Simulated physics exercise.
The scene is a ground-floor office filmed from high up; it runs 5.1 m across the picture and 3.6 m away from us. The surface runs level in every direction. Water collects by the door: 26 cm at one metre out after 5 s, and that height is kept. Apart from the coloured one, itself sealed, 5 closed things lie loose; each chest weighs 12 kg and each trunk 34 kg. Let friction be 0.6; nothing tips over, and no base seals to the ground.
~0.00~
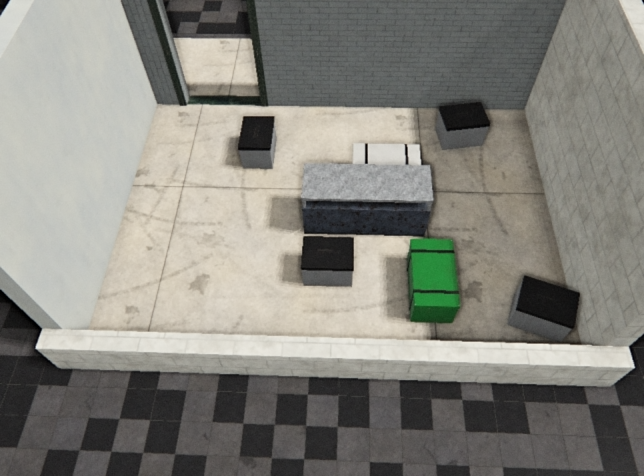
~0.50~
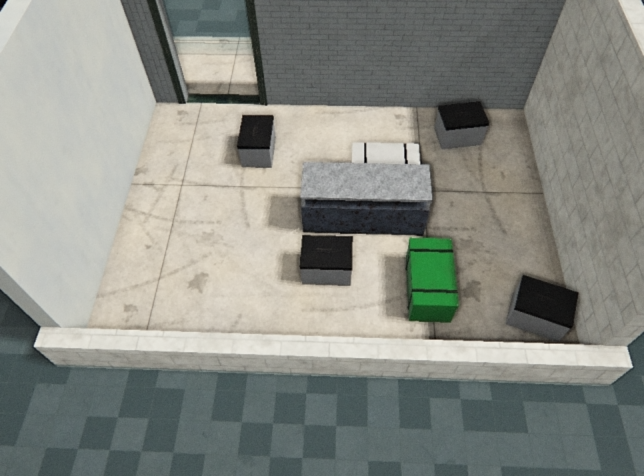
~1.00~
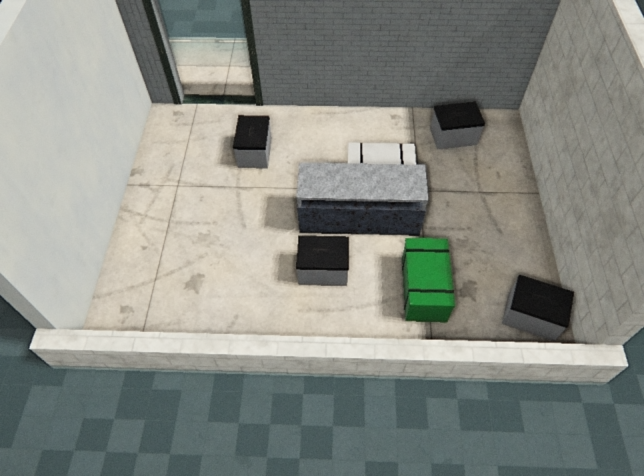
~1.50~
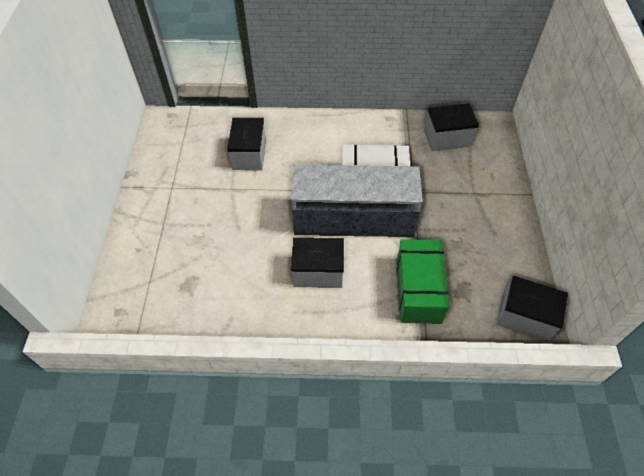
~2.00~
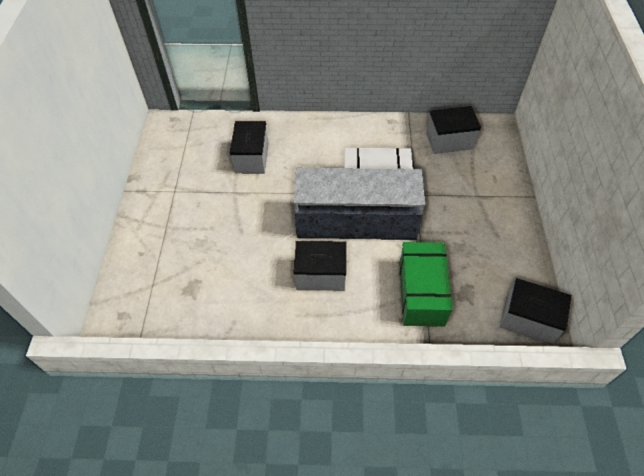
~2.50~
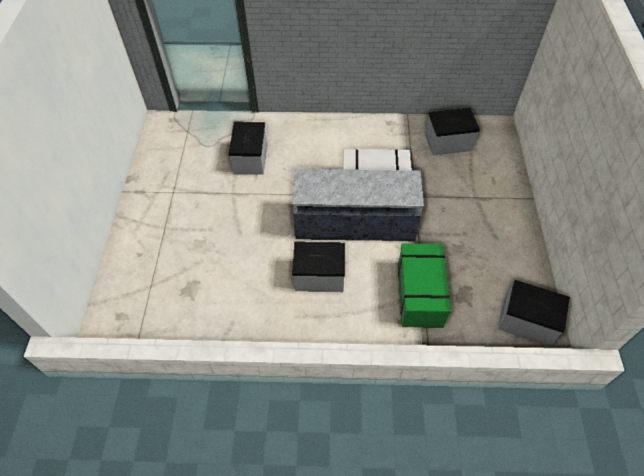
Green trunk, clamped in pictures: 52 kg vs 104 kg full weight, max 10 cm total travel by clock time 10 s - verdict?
The light option passes.
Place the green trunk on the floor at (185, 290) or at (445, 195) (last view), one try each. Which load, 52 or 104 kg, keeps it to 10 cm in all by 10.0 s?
In that order: It takes the larger; the smaller is enough.
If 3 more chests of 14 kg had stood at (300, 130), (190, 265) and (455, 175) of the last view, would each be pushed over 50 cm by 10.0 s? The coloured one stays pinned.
One by one: Not far enough, too far and not far enough.
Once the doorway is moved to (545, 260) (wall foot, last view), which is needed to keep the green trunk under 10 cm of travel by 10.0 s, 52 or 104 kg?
Under that change the large mass is required.
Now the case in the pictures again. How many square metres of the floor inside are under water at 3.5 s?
Close to 2.5 m2, I'd say.
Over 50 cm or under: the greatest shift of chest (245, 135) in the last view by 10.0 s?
Verdict for this one: Beyond half a metre.
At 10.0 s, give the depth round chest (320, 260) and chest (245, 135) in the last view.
Roughly 11 and 13 cm.
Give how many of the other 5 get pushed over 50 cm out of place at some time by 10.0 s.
The tally stands at 2.
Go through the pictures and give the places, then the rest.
The green trunk at (434, 271), on the bottom; water covers 0.0 m2; 0 of 6 have shifted, in the first picture.
The green trunk at (433, 270) rests on the ground; 0.0 m2 under water; 0 of 6 have shifted, in the second picture.
The green trunk at (429, 270), on the bottom; water covers 0.0 m2; 0 of 6 have shifted, in the third picture.
The green trunk at (424, 272), on the bottom; water covers 0.0 m2; 0 of 6 have shifted, in the fourth picture.
The green trunk at (427, 275), on the bottom; water covers 0.0 m2; 0 of 6 have shifted, in the fifth picture.
The green trunk at (425, 276) rests on the ground; 0.5 m2 under water; 0 of 6 have shifted, in the sixth picture.
After 3.5 s the green trunk would be 0 cm from its start with 52 kg and 0 cm from its start with 104 kg; 0 cm of water round it then.
After 4.5 s the green trunk would be 0 cm from its start with 52 kg and 0 cm from its start with 104 kg; 0 cm of water round it then.
After 7.0 s the green trunk would be 0 cm from its start with 52 kg and 0 cm from its start with 104 kg; 0 cm of water round it then.
After 10.0 s the green trunk would be 0 cm from its start with 52 kg and 0 cm from its start with 104 kg; 8 cm of water round it then.
